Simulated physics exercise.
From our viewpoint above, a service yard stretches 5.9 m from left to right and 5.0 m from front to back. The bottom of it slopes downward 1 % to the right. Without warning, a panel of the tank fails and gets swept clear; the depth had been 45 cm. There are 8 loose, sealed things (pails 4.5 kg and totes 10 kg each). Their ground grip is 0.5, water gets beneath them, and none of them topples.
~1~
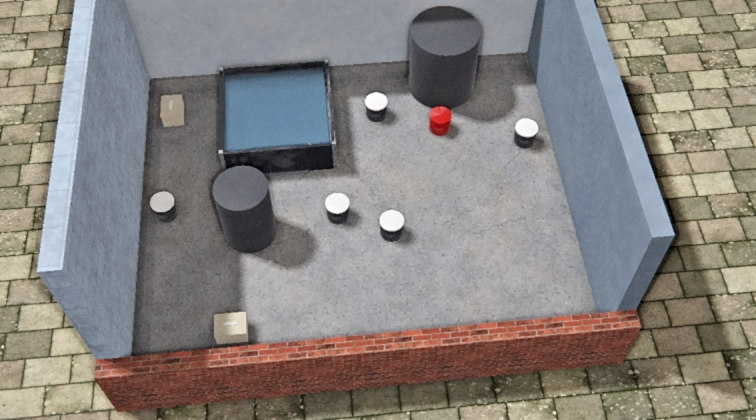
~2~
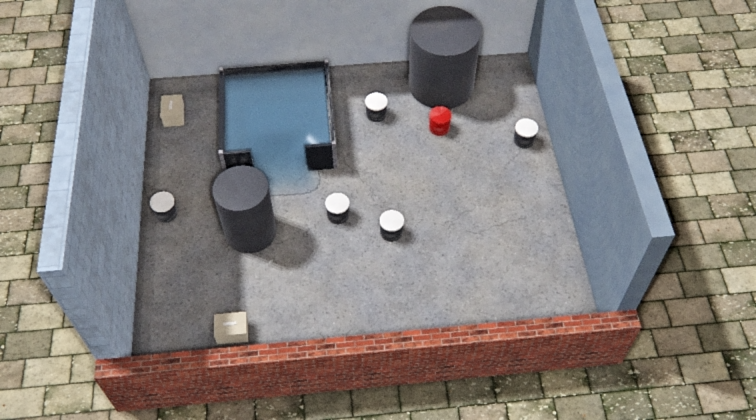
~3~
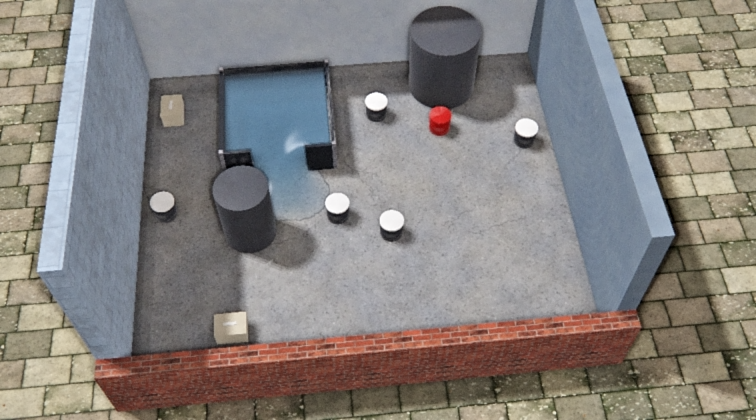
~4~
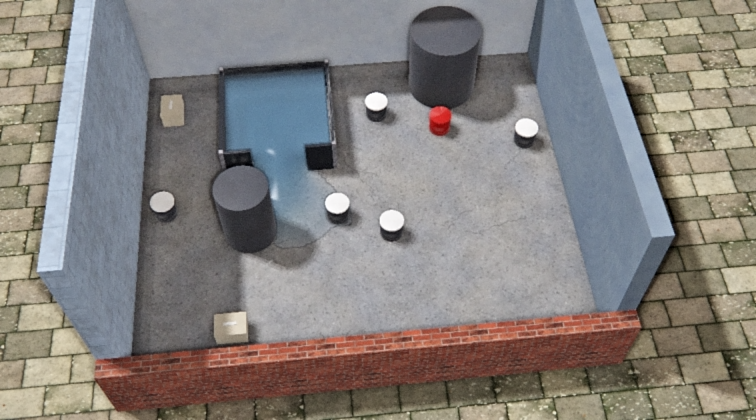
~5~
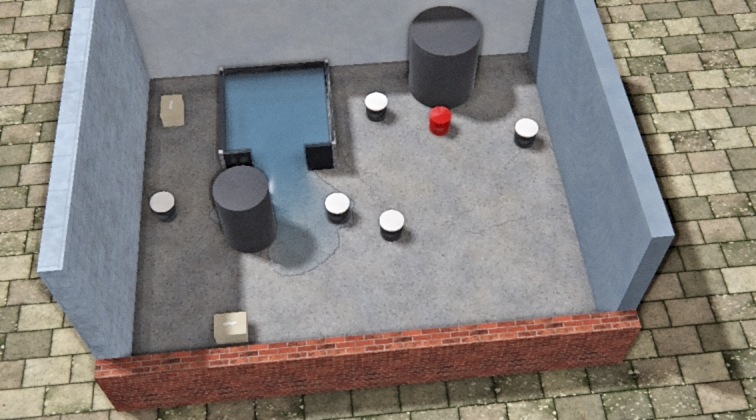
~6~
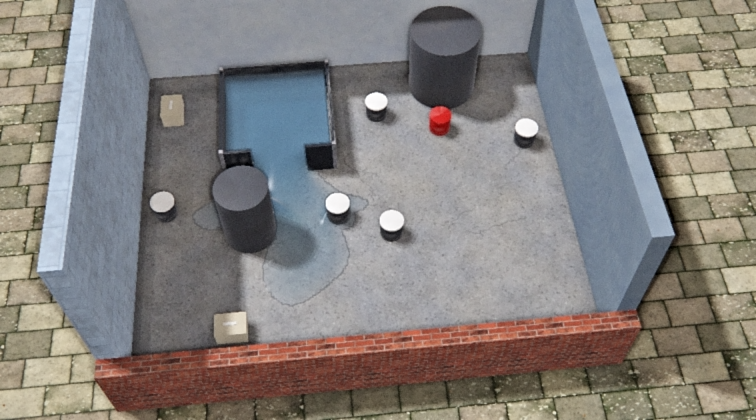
A walled yard held a water tank, dark cylinders, small pails and boxes; the tank's front panel gave way, and water poured out and spread across the floor toward the brick wall, while the pails stayed put.
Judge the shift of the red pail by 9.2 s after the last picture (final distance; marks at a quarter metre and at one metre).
Well, as for the red pail, it keeps to its starting spot.
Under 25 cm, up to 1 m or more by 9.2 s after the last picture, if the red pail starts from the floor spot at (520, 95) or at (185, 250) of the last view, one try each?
In that order: It goes a modest distance; it hardly budges.
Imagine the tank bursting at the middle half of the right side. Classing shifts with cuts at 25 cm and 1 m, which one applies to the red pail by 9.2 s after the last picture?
Result: The red pail goes a long way.
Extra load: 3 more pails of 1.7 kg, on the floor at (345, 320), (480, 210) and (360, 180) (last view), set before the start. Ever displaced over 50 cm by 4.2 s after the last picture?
Well, in that order it's higher, lower and lower.
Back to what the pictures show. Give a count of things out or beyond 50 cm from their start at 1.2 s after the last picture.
By my tally, 1.
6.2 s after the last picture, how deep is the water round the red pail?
Around 2 cm.
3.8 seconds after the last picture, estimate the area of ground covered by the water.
Somewhere about 20 m2, give or take.
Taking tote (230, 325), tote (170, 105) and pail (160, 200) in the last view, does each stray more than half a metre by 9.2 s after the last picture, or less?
Results in listed order: Falls short / falls short / falls short.
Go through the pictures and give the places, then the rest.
The red pail at (440, 115) rests on the ground; 2.2 m2 under water; 0 of 8 have shifted, in the first frame.
The red pail at (440, 115), on the bottom; 2.6 m2 under water; 0 of 8 have shifted, in the second frame.
The red pail at (440, 115), on the bottom; 3.1 m2 under water; 0 of 8 have shifted, in the third frame.
The red pail at (440, 115), on the bottom; 3.5 m2 under water; 0 of 8 have shifted, in the fourth frame.
The red pail at (440, 115) rests on the ground; 3.9 m2 under water; 0 of 8 have shifted, in the fifth frame.
The red pail at (440, 115), on the bottom; water covers 4.6 m2; 0 of 8 have shifted, in the sixth frame.
Then, 1.2 s after the last picture the red pail is near (440, 115), 0.0 m from its start, aground; 0 afloat.
Then, 3.8 s after the last picture the red pail is near (440, 115), 0.0 m from its start, aground; 0 afloat.
Then, 6.2 s after the last picture the red pail is near (440, 115), 0.0 m from its start, aground; 1 afloat.
Then, 9.2 s after the last picture the red pail is near (440, 115), 0.0 m from its start, aground; 1 afloat.
